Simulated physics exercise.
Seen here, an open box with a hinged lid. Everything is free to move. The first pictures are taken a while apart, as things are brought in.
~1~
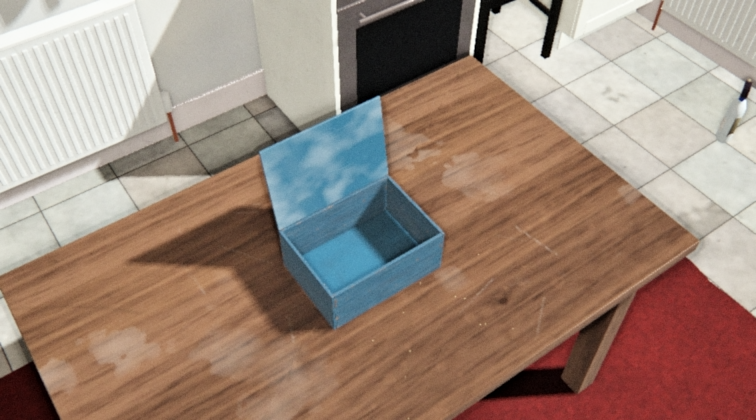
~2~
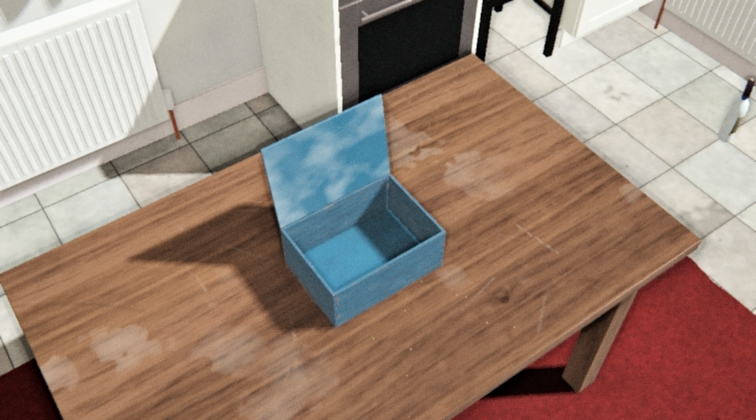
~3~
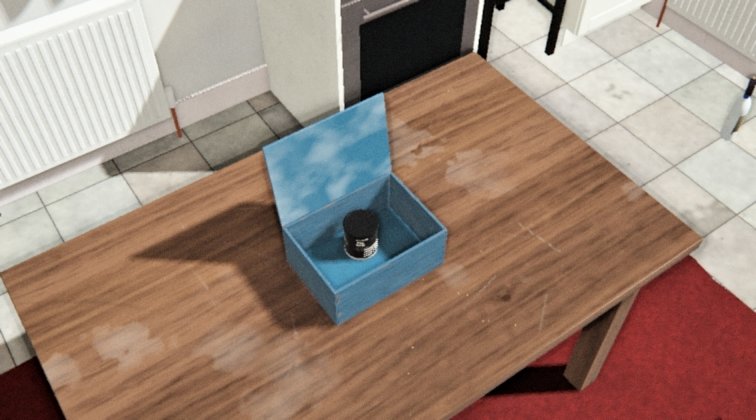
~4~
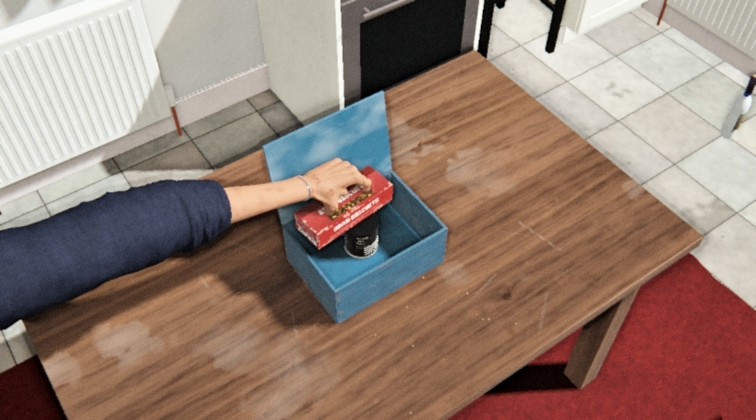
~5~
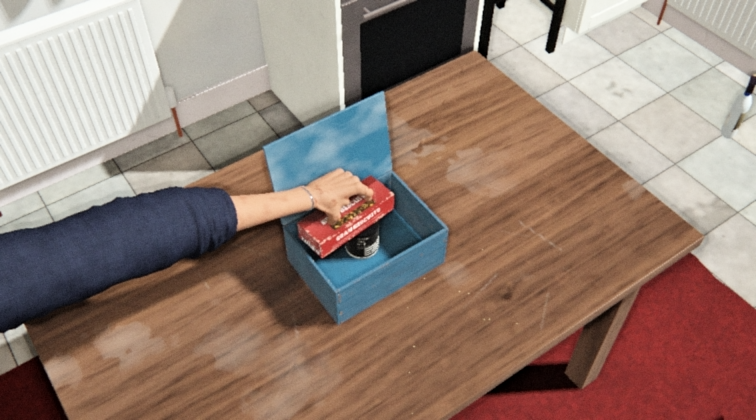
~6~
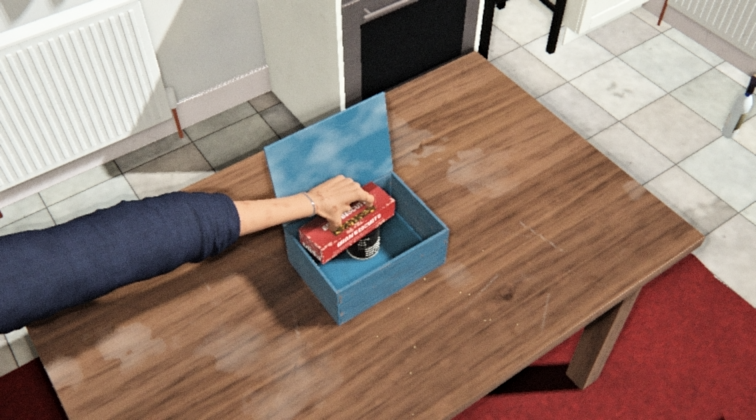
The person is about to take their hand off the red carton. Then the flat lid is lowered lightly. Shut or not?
It will not close.
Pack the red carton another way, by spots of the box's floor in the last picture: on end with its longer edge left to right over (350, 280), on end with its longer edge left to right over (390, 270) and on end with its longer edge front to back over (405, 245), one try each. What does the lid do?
First, it is held up; second, it stays ajar; third, it stays ajar.
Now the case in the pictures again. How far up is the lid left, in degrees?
About 40°.
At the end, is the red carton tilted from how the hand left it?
It stays as placed.
Then, 1.30 s on from there, lid 78° above the rim.
Then, 1.90 s on from there, lid 41° above the rim.
Then, 4.30 s on from there, lid 39° above the rim.
In the end, lid 38° above the rim; both unmoved. At the end, from the last picture's camera, red carton near (348, 223).
